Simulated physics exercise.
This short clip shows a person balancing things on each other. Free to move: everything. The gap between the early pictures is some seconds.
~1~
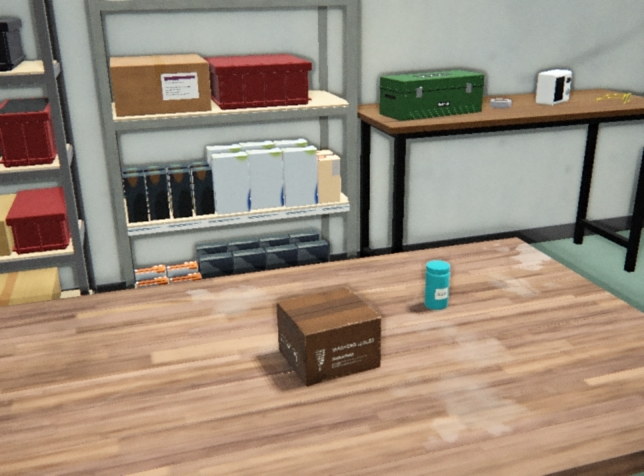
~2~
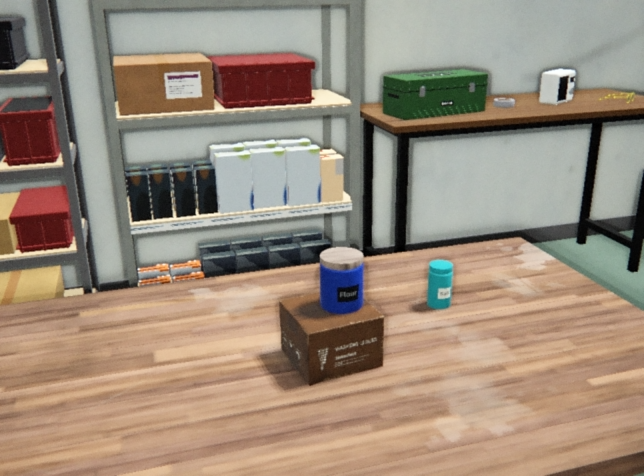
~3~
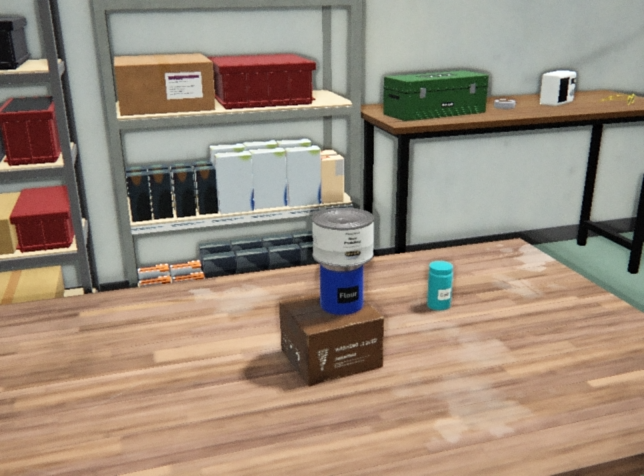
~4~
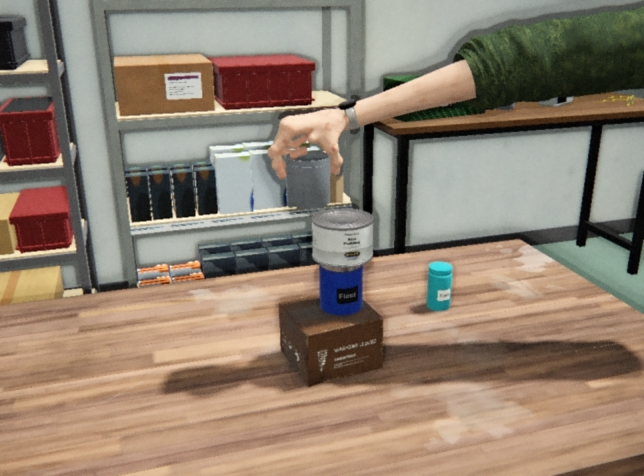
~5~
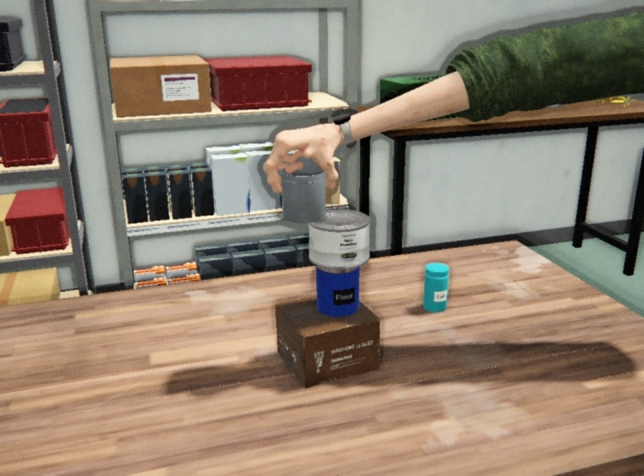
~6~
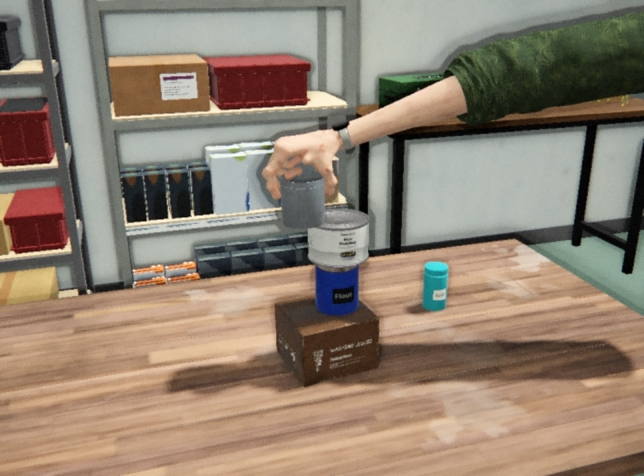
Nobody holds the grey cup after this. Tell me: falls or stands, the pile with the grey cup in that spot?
Falls.
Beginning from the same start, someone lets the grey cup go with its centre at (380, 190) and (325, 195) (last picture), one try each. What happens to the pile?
The pile tips over in the first case, then in the second case it remains stable.
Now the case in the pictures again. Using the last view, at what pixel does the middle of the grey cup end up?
End position in the final view: Approximately (129, 374).
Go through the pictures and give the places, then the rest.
In the first picture, the last thing is not in view yet; brown box (328, 334).
In the second picture, the last thing is not in view yet; turquoise shaker (440, 284).
In the third picture, the last thing is not in view yet; brown box (331, 334).
In the fourth picture, still above its spot; grey cup (308, 179); turquoise shaker (439, 286).
In the fifth picture, still above its spot; grey cup (304, 194); brown box (327, 336).
In the sixth picture, set down, still held; grey cup (303, 200); turquoise shaker (435, 286).
Then, 0.40 s on from there, grey cup now fallen.
Then, 0.60 s on from there, things are still on the move.
Then, 0.80 s on from there, as before.
In the end, fallen, grey cup; the other 4 unmoved. At the end, from the last picture's camera, grey cup near (129, 374). The pile gives way.
